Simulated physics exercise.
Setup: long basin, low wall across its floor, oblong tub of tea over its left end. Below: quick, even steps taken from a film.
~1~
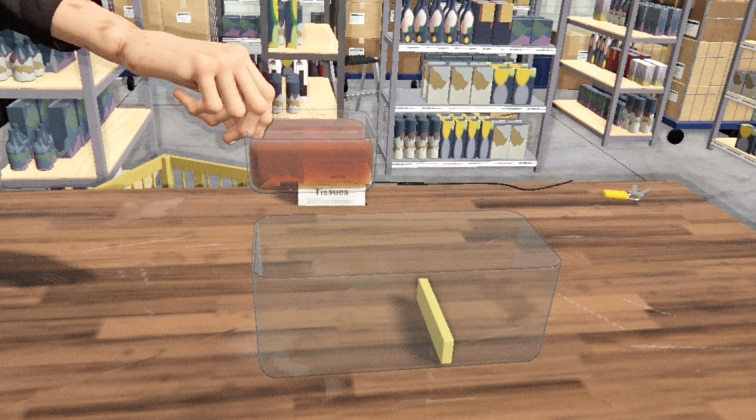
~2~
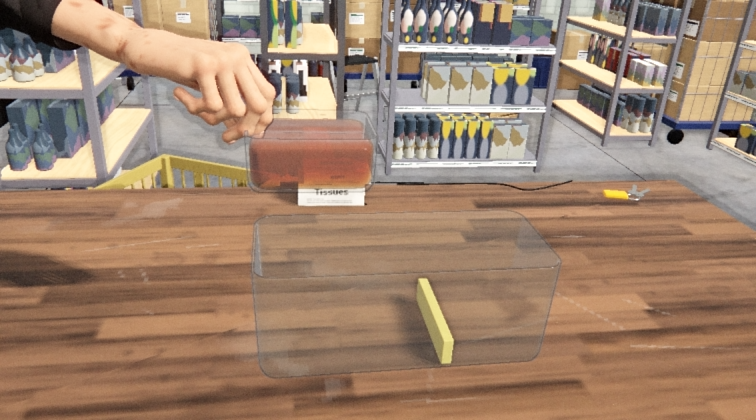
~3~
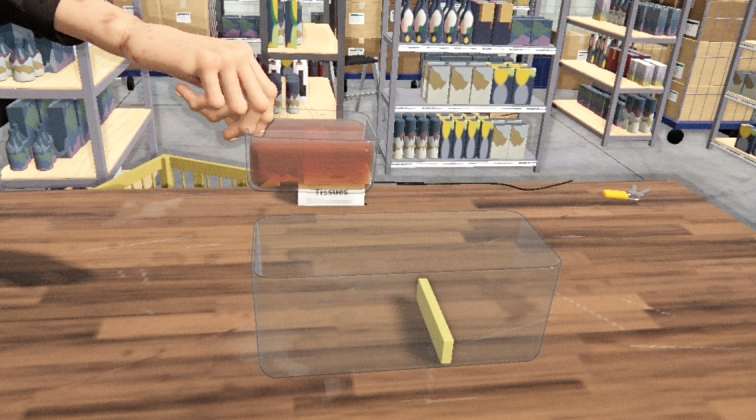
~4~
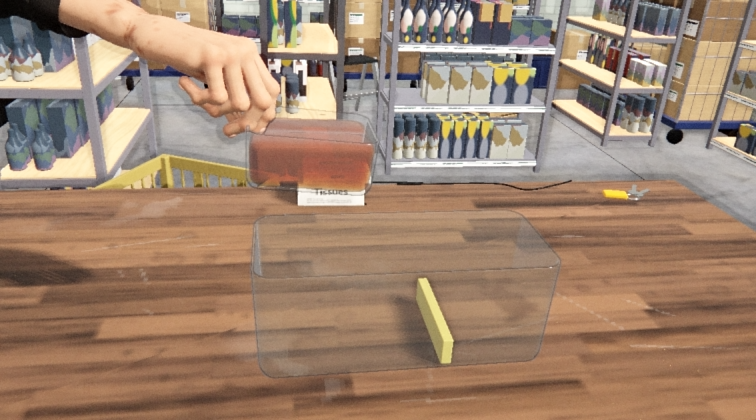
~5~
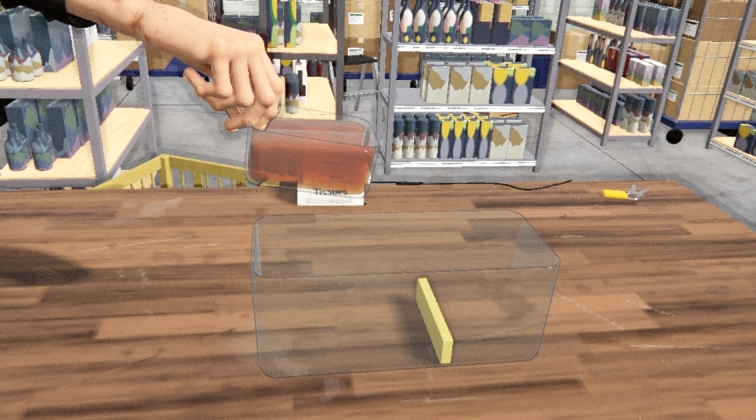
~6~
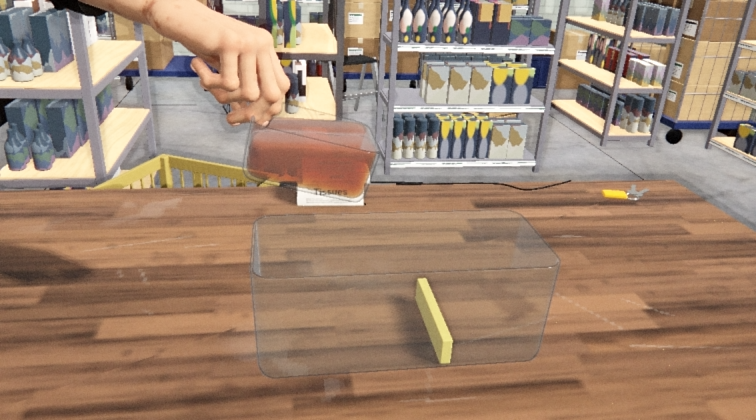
Small clear tub of reddish-brown tea tilting gradually down to the right beneath a hand, above a long transparent basin with a low yellow wall.
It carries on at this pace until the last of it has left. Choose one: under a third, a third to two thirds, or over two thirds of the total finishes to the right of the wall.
Under a third finishes to the right of the wall.
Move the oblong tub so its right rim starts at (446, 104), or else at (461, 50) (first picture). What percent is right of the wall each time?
You'd get 70 percent from the first and 65 percent from the second.
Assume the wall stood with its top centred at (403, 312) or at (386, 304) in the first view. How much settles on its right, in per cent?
65 per cent first, then 75 per cent.
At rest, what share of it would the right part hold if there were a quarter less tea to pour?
Roughly 5 in a hundred.
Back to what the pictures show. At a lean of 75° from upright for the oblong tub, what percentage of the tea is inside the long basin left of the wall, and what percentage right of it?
Some 30 per cent left and 5 right.
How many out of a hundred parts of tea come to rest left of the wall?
Roughly 80 %.
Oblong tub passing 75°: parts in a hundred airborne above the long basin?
35 in a hundred.
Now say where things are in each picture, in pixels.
It leans 0°; its right rim is at (372, 125); the tea meets the walls at (249, 130) and (368, 130); the long basin's rim runs from (254, 246) to (540, 237); the wall's top is at (435, 308), in the first picture.
It leans 1°; its right rim is at (372, 126); the tea meets the walls at (249, 130) and (369, 131), in the second picture.
It leans 2°; its right rim is at (372, 128); the tea meets the walls at (250, 130) and (368, 132), in the third picture.
It leans 5°; its right rim is at (373, 131); the tea meets the walls at (250, 130) and (370, 132), in the fourth picture.
It leans 9°; its right rim is at (373, 135); the tea meets the walls at (251, 129) and (371, 133), in the fifth picture.
It leans 14°; its right rim is at (374, 140); the tea meets the walls at (251, 130) and (372, 134), in the sixth picture.
A moment on, the oblong tub is tipped on its side and 29 per cent is still to pour, 30 is left of the wall and 5 right of it.
Next, the oblong tub is tipped right over and 3 per cent is still to pour, 74 is left of the wall and 18 right of it.
Then the oblong tub is tipped right over and 0 per cent is still to pour, 80 is left of the wall and 19 right of it.
Later the oblong tub is tipped right over and 0 per cent is still to pour, 79 is left of the wall and 19 right of it.
In the end 79 per cent lies left of the wall, 19 right of it and 2 outside.
